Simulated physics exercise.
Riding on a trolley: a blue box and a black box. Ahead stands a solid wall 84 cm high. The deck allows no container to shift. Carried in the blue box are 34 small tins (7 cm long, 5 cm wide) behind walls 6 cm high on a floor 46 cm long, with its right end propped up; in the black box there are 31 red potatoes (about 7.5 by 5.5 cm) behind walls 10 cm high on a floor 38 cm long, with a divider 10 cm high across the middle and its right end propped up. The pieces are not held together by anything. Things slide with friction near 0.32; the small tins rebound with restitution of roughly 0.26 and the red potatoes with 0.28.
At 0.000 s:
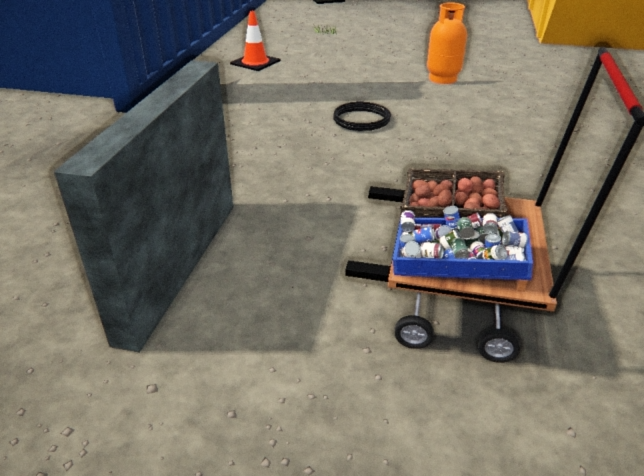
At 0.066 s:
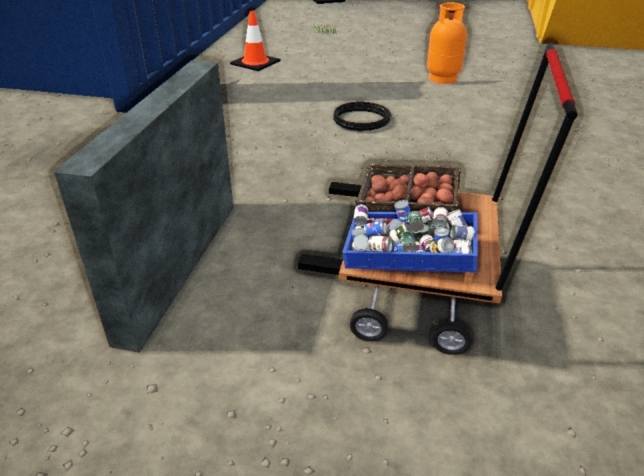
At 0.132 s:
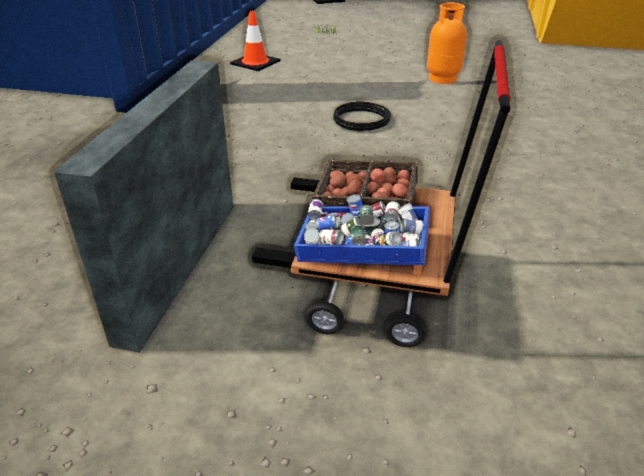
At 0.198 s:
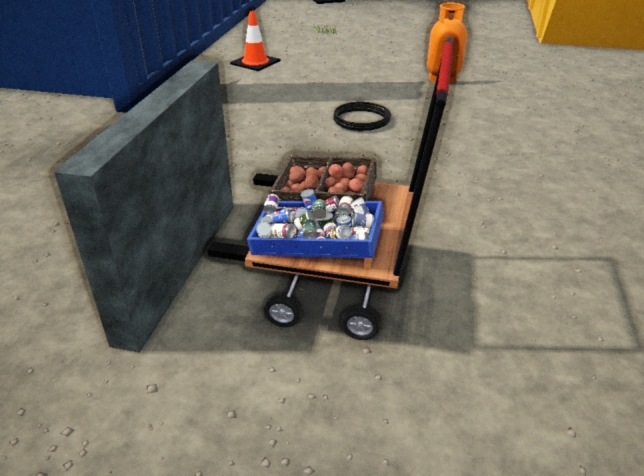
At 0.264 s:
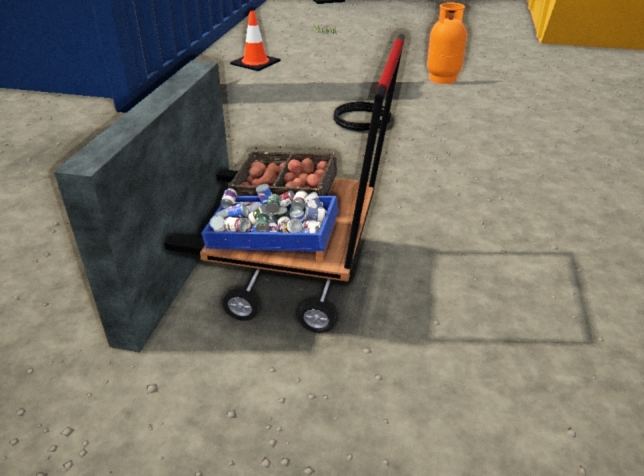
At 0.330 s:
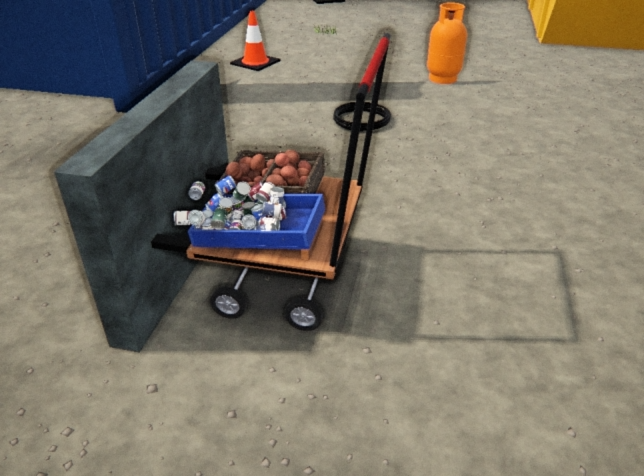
A trolley carrying a blue box of small tins and a dark box of red potatoes rolled left up to a solid wall, and the tins slid toward the wall, some over the blue box's edge.
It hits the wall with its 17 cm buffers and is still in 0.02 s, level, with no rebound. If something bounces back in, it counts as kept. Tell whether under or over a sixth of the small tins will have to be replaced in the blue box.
Of the small tins, over a sixth will have to be replaced.
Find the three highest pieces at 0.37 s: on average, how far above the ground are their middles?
Roughly 62 centimetres.
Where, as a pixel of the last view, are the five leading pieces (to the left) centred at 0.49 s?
Around (175, 203) in pixels.
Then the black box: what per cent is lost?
Black box: 5% lost.
After 0.37 s, 5 of 34 out of the blue box and 1 of 31 out of the black box.
After 0.49 s, 7 of 34 out of the blue box and 2 of 31 out of the black box.
After 0.72 s, 10 of 34 out of the blue box and 2 of 31 out of the black box.
Final count (at 1.23 s), 10 of 34 out of the blue box and 2 of 31 out of the black box. Asked share, 10 of 34, 29 per cent.
